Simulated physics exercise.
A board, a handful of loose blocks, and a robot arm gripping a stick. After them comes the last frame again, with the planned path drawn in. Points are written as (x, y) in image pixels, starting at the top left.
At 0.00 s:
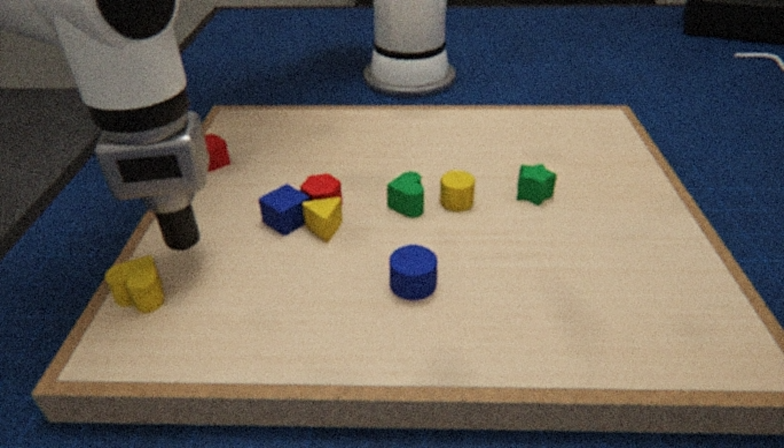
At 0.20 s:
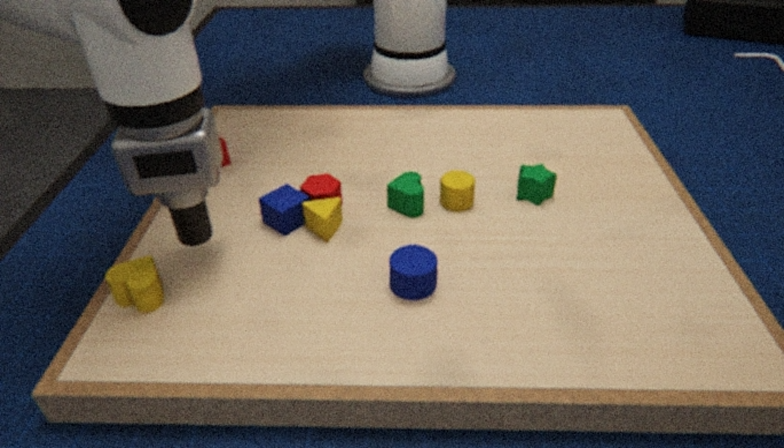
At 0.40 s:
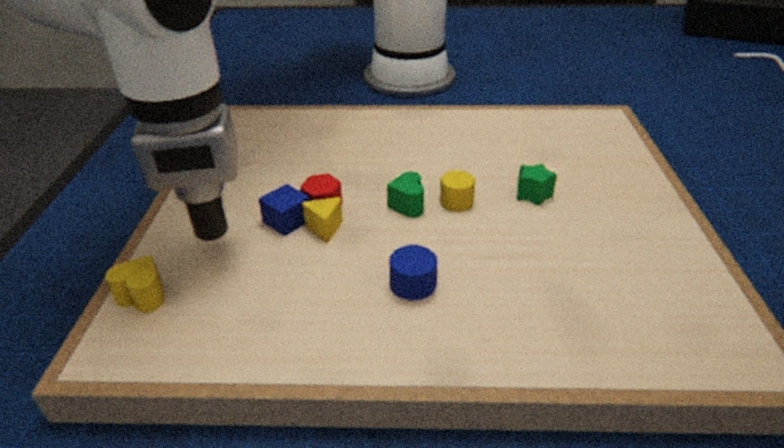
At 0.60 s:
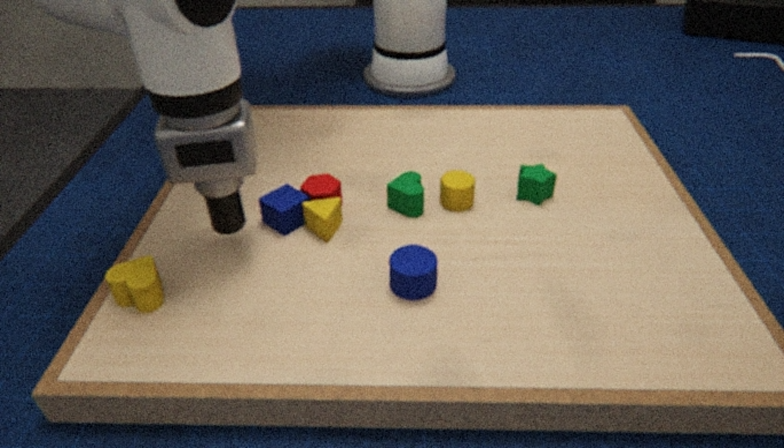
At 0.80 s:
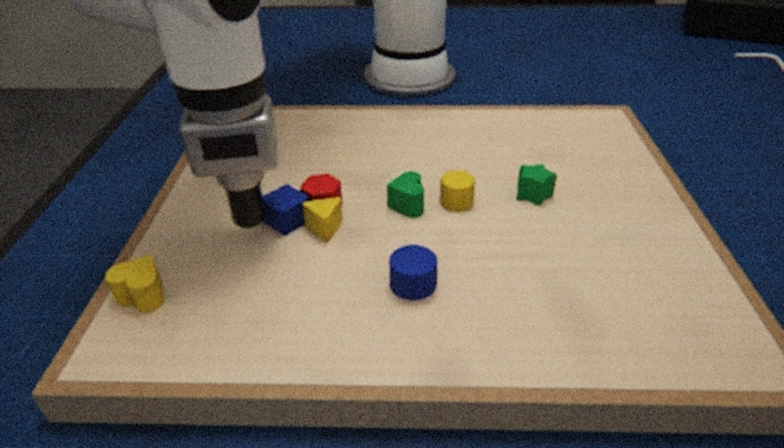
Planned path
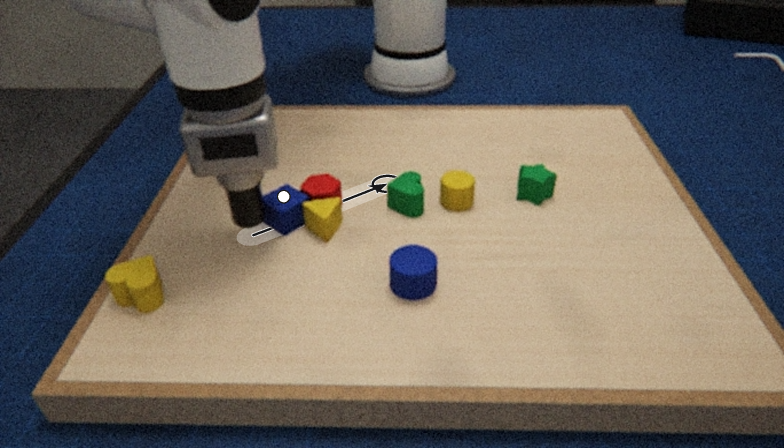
A white and grey robot arm holding a short dark stick hangs over the left side of a pale wooden board on a blue cloth, seen from a fixed, raised viewpoint. Yellow blocks sit at the lower left, with blue, red, yellow and green blocks across the board. The arm moves the stick steadily right, up close to the blue square block, while the blocks stay still.
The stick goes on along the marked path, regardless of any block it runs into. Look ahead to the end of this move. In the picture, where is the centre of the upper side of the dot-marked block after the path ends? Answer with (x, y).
The middle of its top is at (411, 150).
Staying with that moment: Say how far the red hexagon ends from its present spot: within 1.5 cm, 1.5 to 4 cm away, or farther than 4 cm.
It's set to move over 4 cm.
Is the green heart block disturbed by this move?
It barely shifts, if at all.
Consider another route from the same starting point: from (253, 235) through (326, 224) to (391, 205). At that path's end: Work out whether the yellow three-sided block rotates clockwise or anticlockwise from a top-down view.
It makes a clockwise turn.
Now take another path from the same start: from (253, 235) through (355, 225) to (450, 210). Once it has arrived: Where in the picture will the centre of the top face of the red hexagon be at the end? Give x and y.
The middle of its upper face will lie at (350, 162).
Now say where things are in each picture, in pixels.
In the first frame, lower end of the stick (184, 241), tops of blocks, blue square block (284, 197), red hexagon (320, 183), yellow three-sided block (323, 206), green heart block (408, 182).
In the second frame, stick (196, 237), blocks as before.
In the third frame, stick (212, 232), blocks as before.
In the fourth frame, stick (230, 226), blocks as before.
In the fifth frame, stick (250, 220), blue square block (284, 197), red hexagon (320, 183), yellow three-sided block (323, 206), green heart block (408, 182).
The drawn path runs from (253, 235) to (387, 184); the dot is on the blue square block.
On the path given first. One third of the way, stick (300, 201); blue square block (328, 181); red hexagon (359, 169).
Two thirds of the way, stick (346, 184); blue square block (372, 165); red hexagon (400, 154).
At the end, stick (387, 169); blue square block (411, 150); red hexagon (436, 139); yellow three-sided block not moved; green heart block not moved.
